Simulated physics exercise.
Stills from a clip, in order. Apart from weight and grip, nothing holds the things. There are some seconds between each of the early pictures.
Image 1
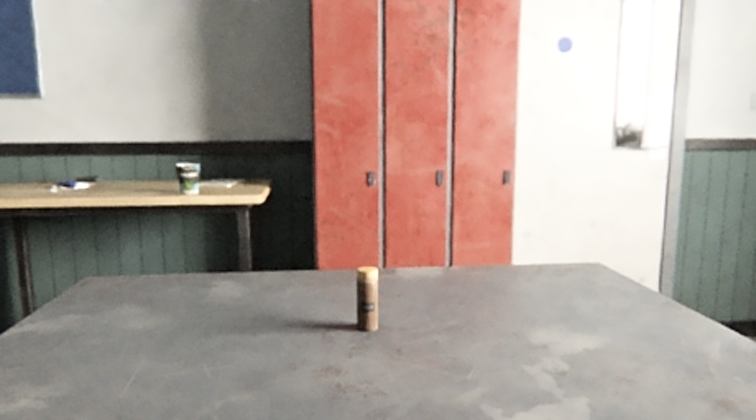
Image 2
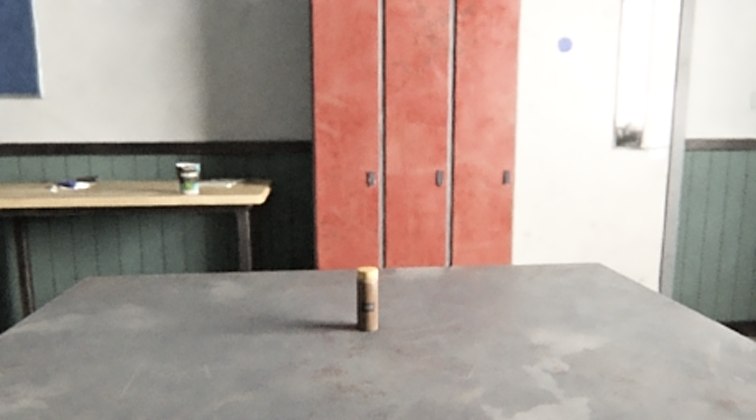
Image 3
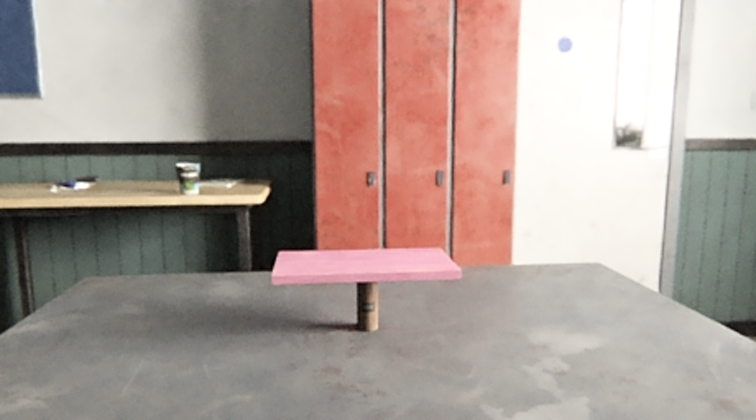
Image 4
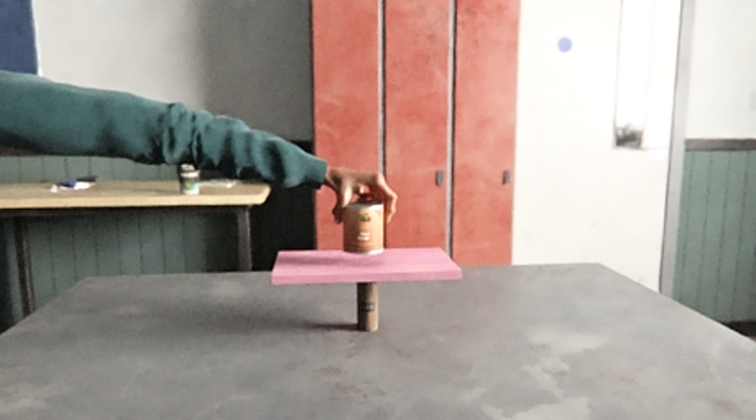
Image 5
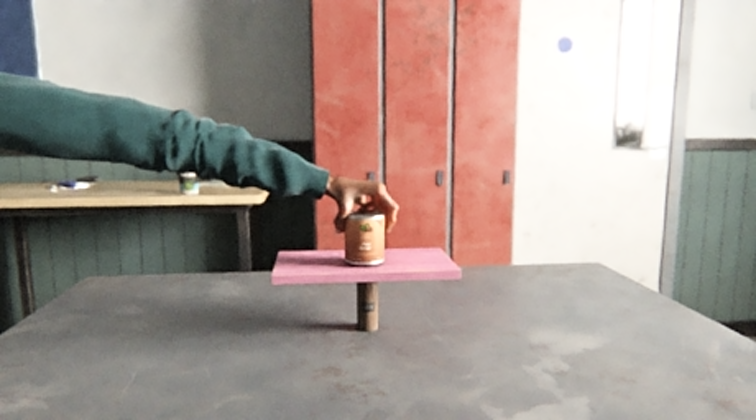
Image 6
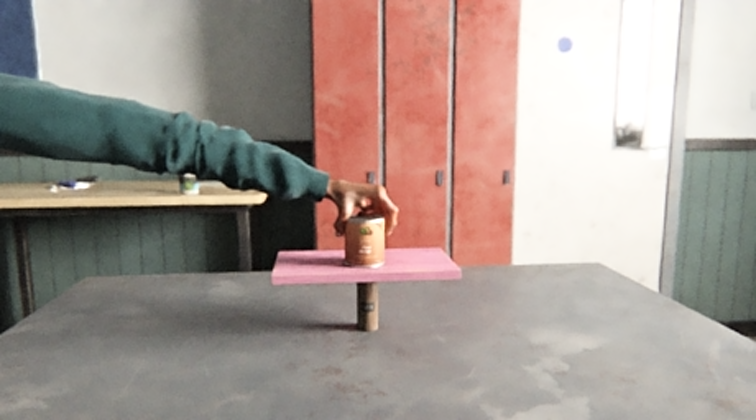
A hand lowers an orange tin onto a pink board resting on a brown shaker.
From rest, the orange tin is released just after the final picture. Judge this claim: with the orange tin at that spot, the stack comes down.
The claim is wrong.
Then, 0.30 s later than the last frame, all is still.
Then, 0.70 s later than the last frame, orange tin resting near (364, 241).
When it is over, all 3 as before. End places, in pixels of the last picture, orange tin near (364, 241). The stack keeps its balance.
